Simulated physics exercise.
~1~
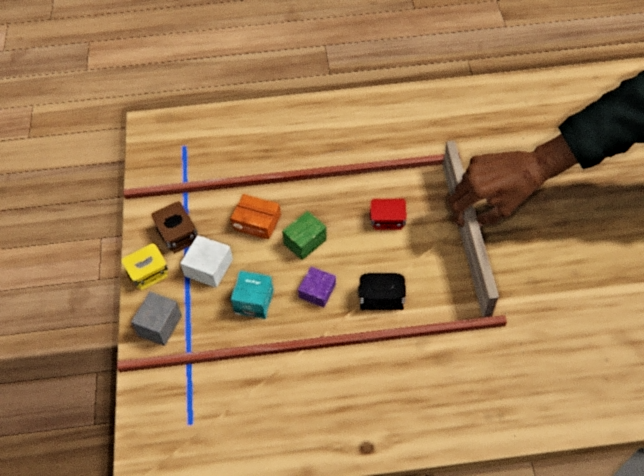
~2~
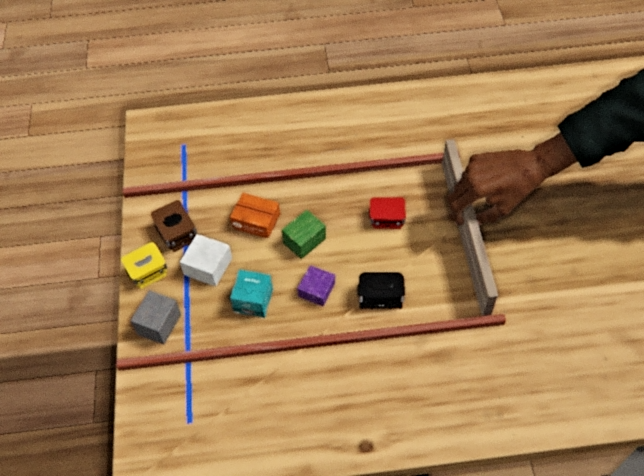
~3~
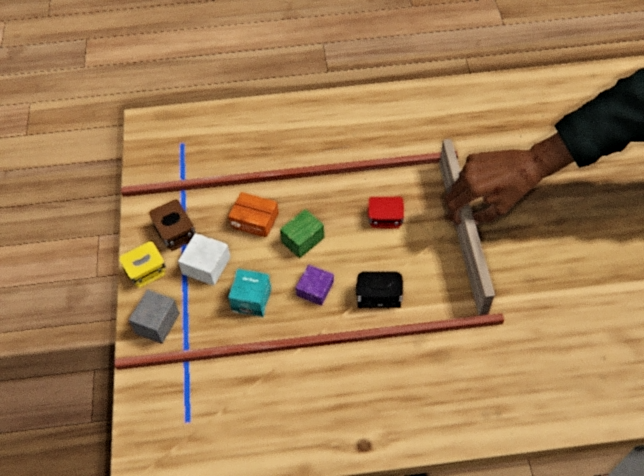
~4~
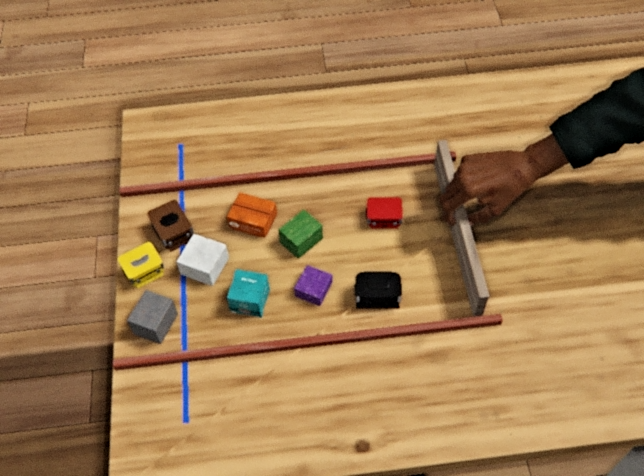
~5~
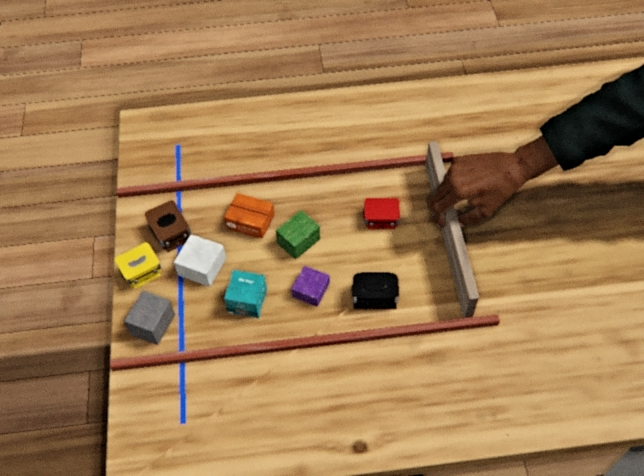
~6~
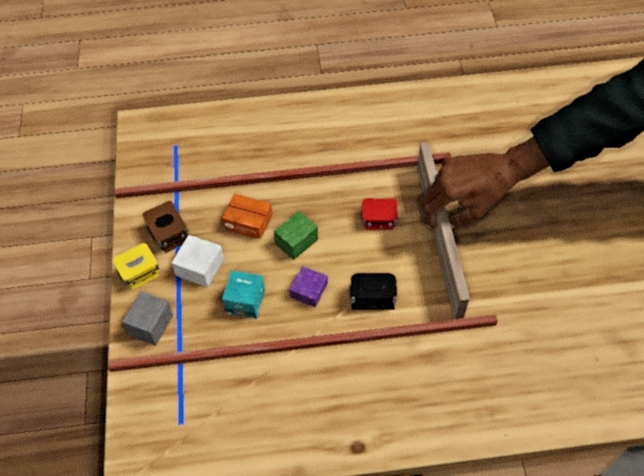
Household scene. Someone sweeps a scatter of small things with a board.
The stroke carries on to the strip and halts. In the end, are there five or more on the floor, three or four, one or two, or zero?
Most likely one of them, or two, will slide off.
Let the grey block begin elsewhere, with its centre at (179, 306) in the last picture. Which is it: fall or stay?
The grey block goes down.
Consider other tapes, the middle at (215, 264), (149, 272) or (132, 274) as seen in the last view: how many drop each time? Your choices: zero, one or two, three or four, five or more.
The falls would be no fall at all; five or more; more than four.
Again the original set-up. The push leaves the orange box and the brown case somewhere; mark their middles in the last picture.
I'd put one close to (160, 204) and the other close to (127, 214).
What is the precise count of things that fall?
All told, 1.
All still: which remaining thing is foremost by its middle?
That would be the grey block, which ends nearest.
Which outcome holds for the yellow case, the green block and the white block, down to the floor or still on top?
Result: Yellow case gone, green block safe, white block safe.
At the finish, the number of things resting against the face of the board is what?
The number is 5.
Soon after, none off yet; yellow case at rest near (137, 267); grey block at rest near (148, 318); brown case at rest near (166, 227).
In the end, the number that fall off is one or two; gone, yellow case.
